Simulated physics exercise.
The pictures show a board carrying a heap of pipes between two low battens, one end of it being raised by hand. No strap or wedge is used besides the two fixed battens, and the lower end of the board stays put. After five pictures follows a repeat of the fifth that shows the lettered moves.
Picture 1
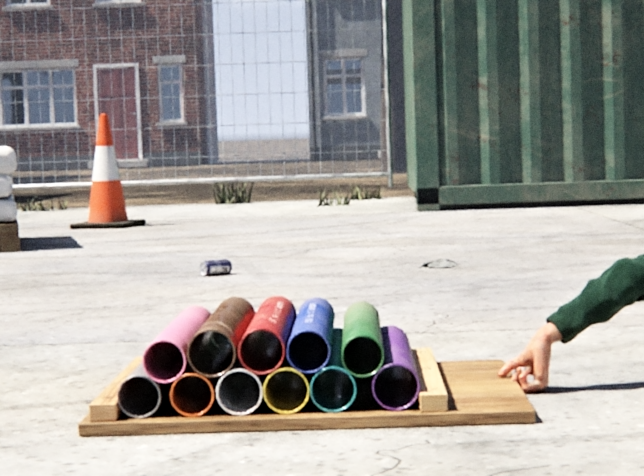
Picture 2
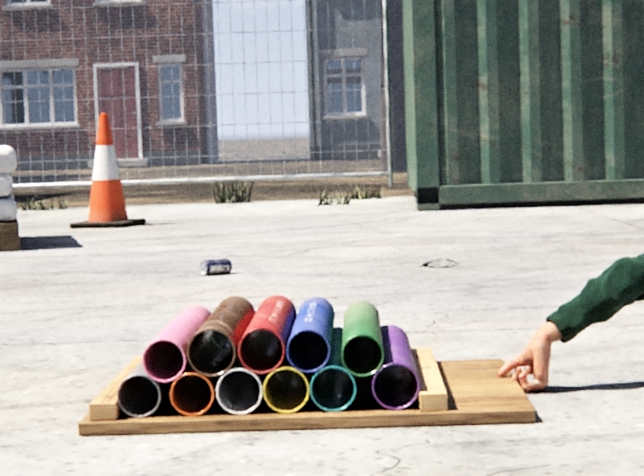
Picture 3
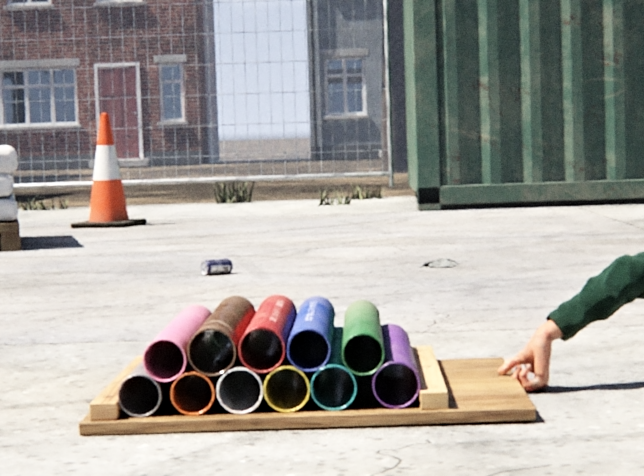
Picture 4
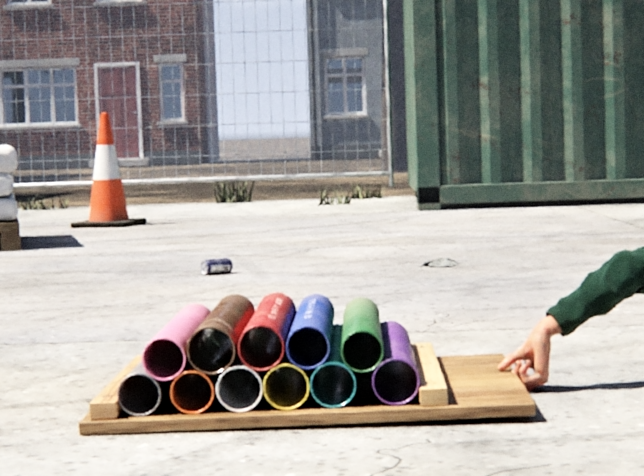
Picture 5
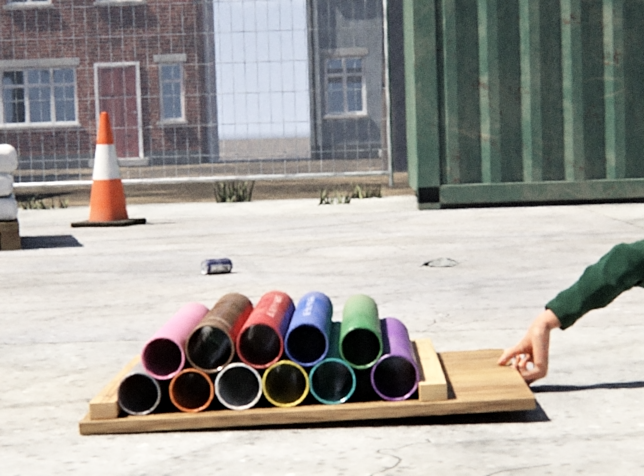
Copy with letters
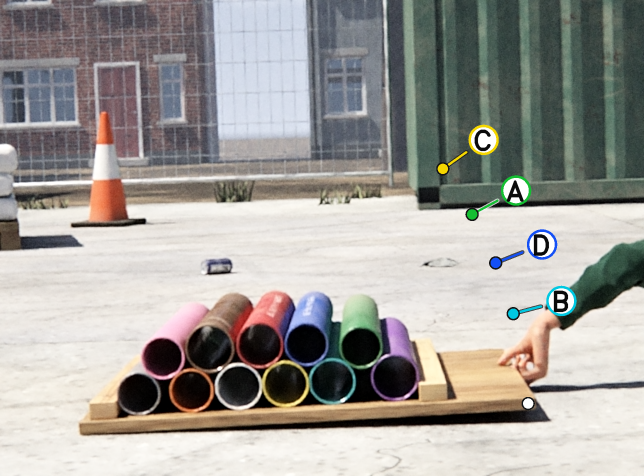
On a sunlit concrete yard, coloured pipes lie stacked in two rows between battens on a wooden board, with a green-sleeved arm reaching in from the right. The hand grips the board's right end, barely moving at first, then lifts it slightly, tilting the board and pipes a little toward the left.
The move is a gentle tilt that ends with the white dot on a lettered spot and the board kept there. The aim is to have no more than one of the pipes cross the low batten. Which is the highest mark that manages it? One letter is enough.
No higher than D.
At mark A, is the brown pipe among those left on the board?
No.
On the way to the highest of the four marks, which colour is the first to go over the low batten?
The pink one.
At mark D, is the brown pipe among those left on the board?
The brown pipe: Yes.
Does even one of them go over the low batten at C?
Yes, at C.
On the marked copy, A at (472, 215); B at (513, 314); C at (443, 169); D at (496, 263); the white dot at (528, 403).
Taking D. A third of the way, board at 14°.
Two thirds of the way, board at 20°.
When it is over, board at 20°, none over the low batten.
As for the rest, A two over the low batten (brown, pink); B none over the low batten; C five over the low batten.
